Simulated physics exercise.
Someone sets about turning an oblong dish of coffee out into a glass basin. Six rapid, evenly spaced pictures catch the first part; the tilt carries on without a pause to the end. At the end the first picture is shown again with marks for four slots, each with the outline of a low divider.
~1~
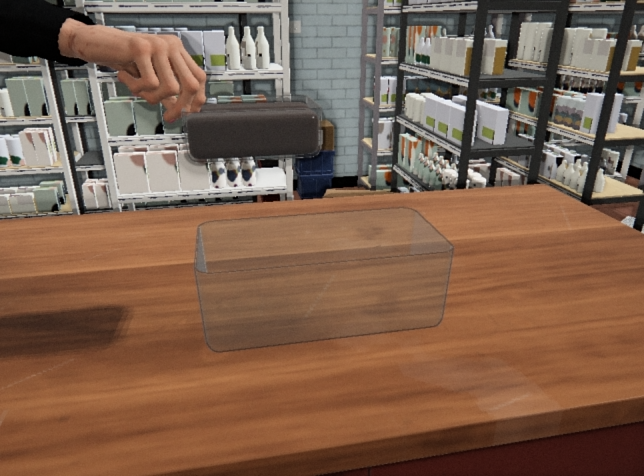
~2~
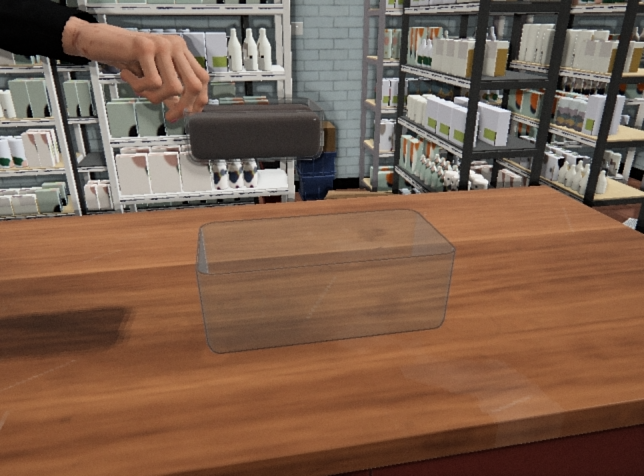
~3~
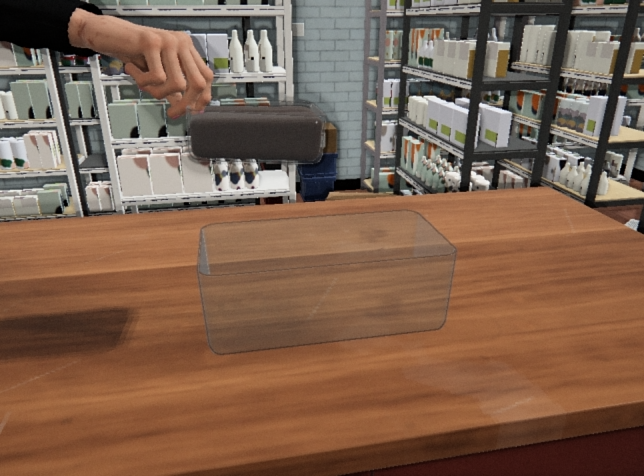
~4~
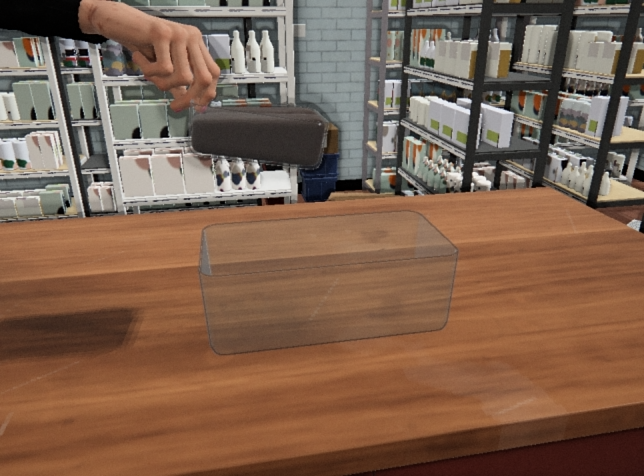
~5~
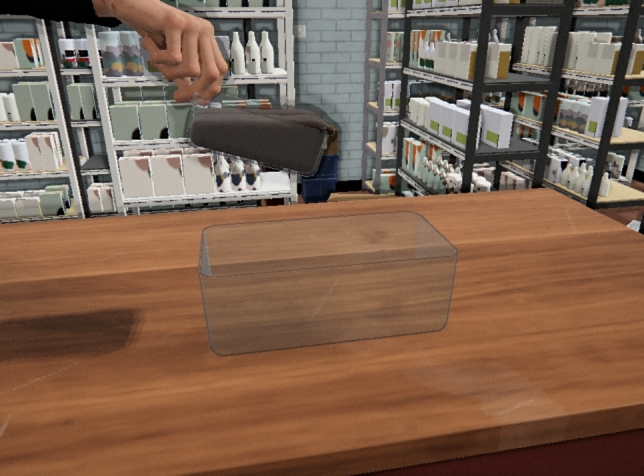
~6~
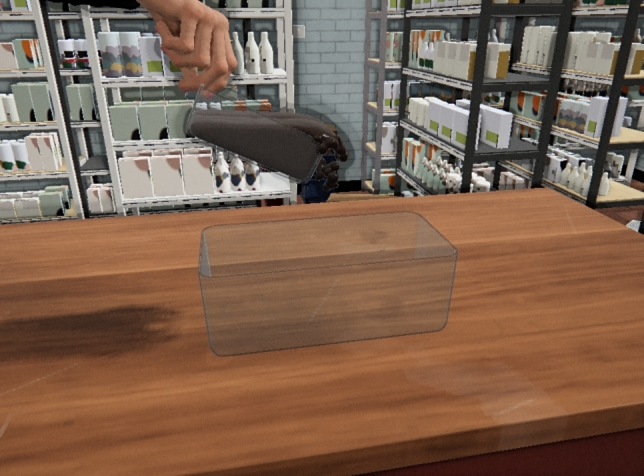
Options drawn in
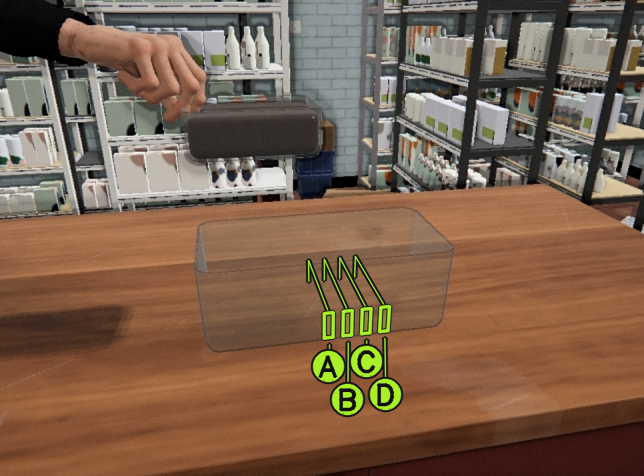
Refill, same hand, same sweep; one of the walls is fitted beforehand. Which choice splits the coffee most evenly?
The answer is slot D.
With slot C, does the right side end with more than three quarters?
No.
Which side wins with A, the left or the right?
More ends on the right.
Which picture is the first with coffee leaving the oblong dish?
Picture 5.
On the marked copy, A at (329, 344); B at (348, 342); C at (366, 340); D at (384, 338).
With A, about 20 % ends left of the wall and 78 % right of it.
With B, about 25 % ends left of the wall and 73 % right of it.
With C, about 31 % ends left of the wall and 67 % right of it.
With D, about 48 % ends left of the wall and 50 % right of it.
